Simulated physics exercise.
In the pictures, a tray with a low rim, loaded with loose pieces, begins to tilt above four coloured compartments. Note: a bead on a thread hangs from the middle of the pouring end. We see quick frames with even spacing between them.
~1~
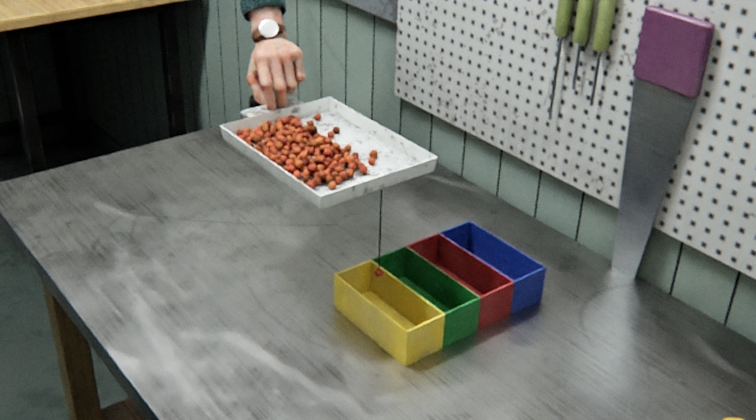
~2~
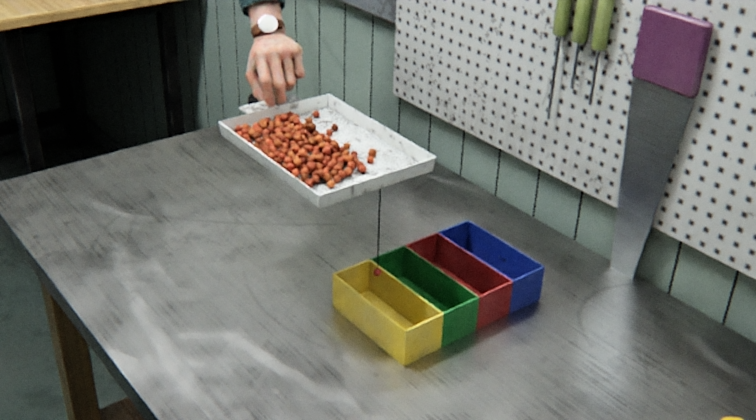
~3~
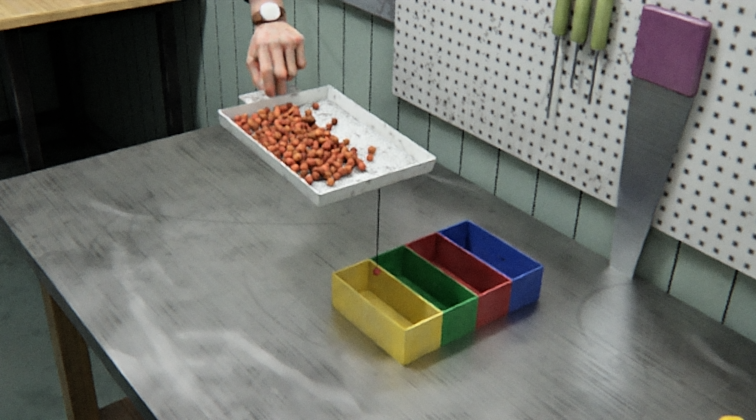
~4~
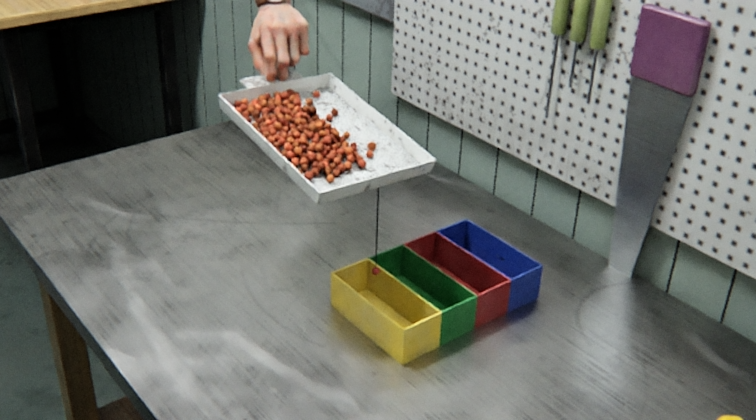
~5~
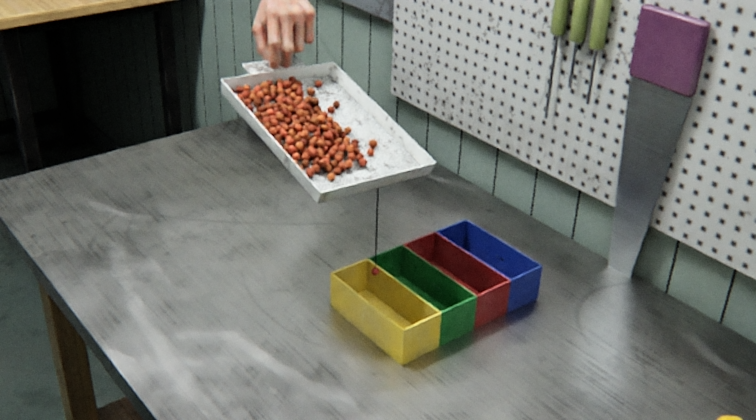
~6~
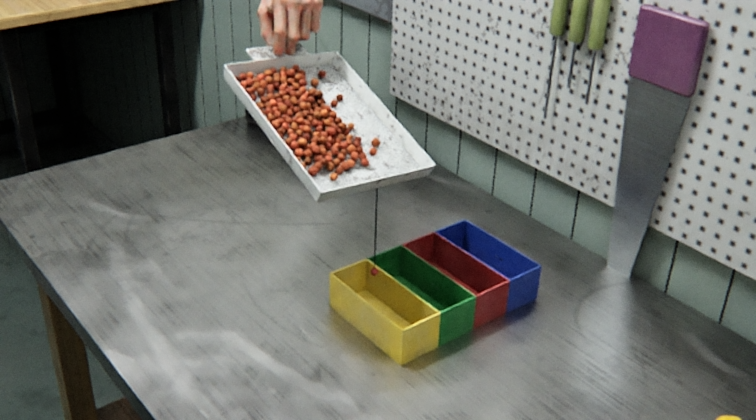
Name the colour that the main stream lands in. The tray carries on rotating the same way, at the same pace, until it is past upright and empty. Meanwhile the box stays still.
Green.
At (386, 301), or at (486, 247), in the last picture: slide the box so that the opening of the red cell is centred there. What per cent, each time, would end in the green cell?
0 per cent the first time, 20 per cent the second time.
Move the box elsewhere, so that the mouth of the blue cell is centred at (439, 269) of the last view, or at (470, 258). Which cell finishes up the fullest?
Case A: Blue; case B: That red cell.
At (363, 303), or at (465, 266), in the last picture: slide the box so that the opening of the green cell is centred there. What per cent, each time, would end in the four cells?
About 90 in a hundred, then about 80 in a hundred.
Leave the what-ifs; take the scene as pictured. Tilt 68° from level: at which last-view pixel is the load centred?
The middle of the pieces lands at roughly (390, 155).
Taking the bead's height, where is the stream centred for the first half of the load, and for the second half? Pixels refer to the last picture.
The opening part goes through (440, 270); what follows goes through (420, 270).
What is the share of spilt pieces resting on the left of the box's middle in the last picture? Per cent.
Around 50 per cent, I reckon.
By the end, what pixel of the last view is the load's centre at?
Resting centre, last picture - approx. (436, 314).
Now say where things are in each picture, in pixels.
In the first picture, corners of the pouring end at (321, 194) and (434, 157), level; middle of the load at (308, 150), clay pellets; bead on its thread at (379, 273); yellow cell at (425, 337); green cell at (461, 319); red cell at (496, 303); blue cell at (528, 288).
In the second picture, corners of the pouring end at (320, 194) and (433, 157), level; middle of the load at (307, 148).
In the third picture, corners of the pouring end at (320, 192) and (433, 158), tipped barely, lowest at the right corner; middle of the load at (306, 142).
In the fourth picture, corners of the pouring end at (320, 191) and (433, 159), tipped a little, lowest at the right corner; middle of the load at (306, 133).
In the fifth picture, corners of the pouring end at (321, 190) and (433, 162), tipped clearly, lowest at the right corner; middle of the load at (308, 126).
In the sixth picture, corners of the pouring end at (322, 190) and (433, 164), tipped clearly, lowest at the right corner; middle of the load at (310, 119); yellow cell at (420, 335); green cell at (457, 318); red cell at (491, 302); blue cell at (524, 286).
Soon after the last picture, tray tipped steeply; nearly all on the tray; a stray few in the green cell; a stray few in the red cell; a small part falling or outside the box.
A little later, tray tipped past a quarter turn; about half on the tray; a small part in the green cell; a small part in the red cell; a stray few in the yellow cell; a stray few in the blue cell; about a quarter falling or outside the box.
Later still, tray tipped past a quarter turn; about half in the green cell; about a quarter in the red cell; about a quarter in the yellow cell; a stray few in the blue cell; a small part falling or outside the box.
At rest, tray tipped past a quarter turn; about half in the green cell; about a quarter in the red cell; about a quarter in the yellow cell; a stray few in the blue cell; a small part outside the box.
